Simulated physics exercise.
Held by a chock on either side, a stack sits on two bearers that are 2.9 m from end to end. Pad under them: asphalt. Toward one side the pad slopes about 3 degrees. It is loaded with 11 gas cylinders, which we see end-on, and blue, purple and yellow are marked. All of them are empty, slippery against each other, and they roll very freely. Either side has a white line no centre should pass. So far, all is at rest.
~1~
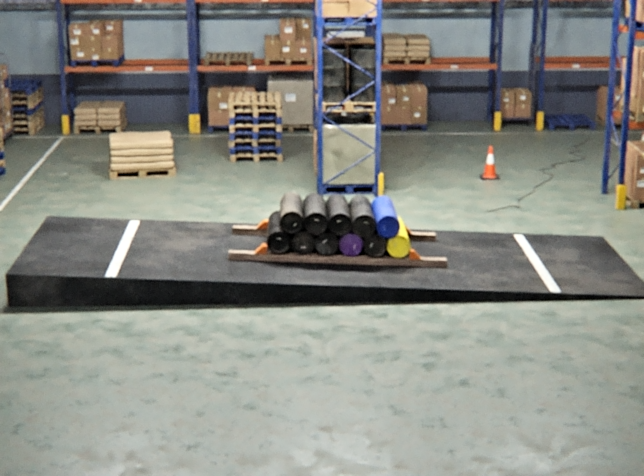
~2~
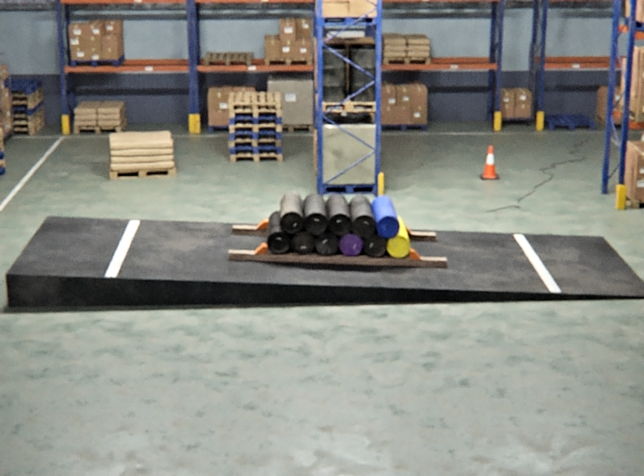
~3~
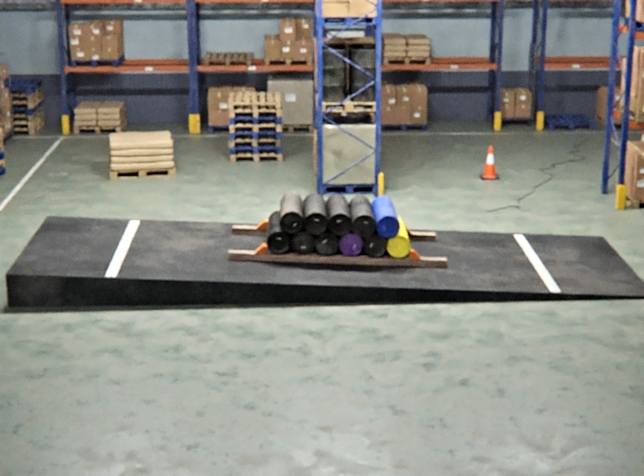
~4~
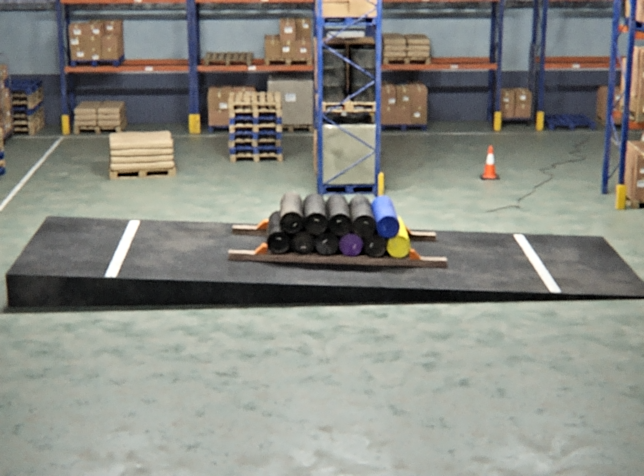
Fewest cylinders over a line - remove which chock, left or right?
Left.
Chock on the left freed, after 0.8 s, blue is up on others, 80 cm from the bearers' right end; purple is on the bearers, 130 cm from the bearers' right end; yellow is on the bearers, 65 cm from the bearers' right end; 0 over a line so far.
Chock on the left freed, at the end, blue is up on others, 80 cm from the bearers' right end; purple is on the bearers, 130 cm from the bearers' right end; yellow is on the bearers, 65 cm from the bearers' right end; 0 over a line so far.
Chock on the right freed, after 3.2 s, blue is off the bearers, 110 cm short of the right line, rolling right; purple is on the bearers, 45 cm from the bearers' right end, rolling right; yellow is off the bearers, 105 cm short of the right line, rolling right; 0 over a line so far.
Chock on the right freed, at the end, blue is past the right line; purple is past the right line; yellow is past the right line; 11 over a line so far.
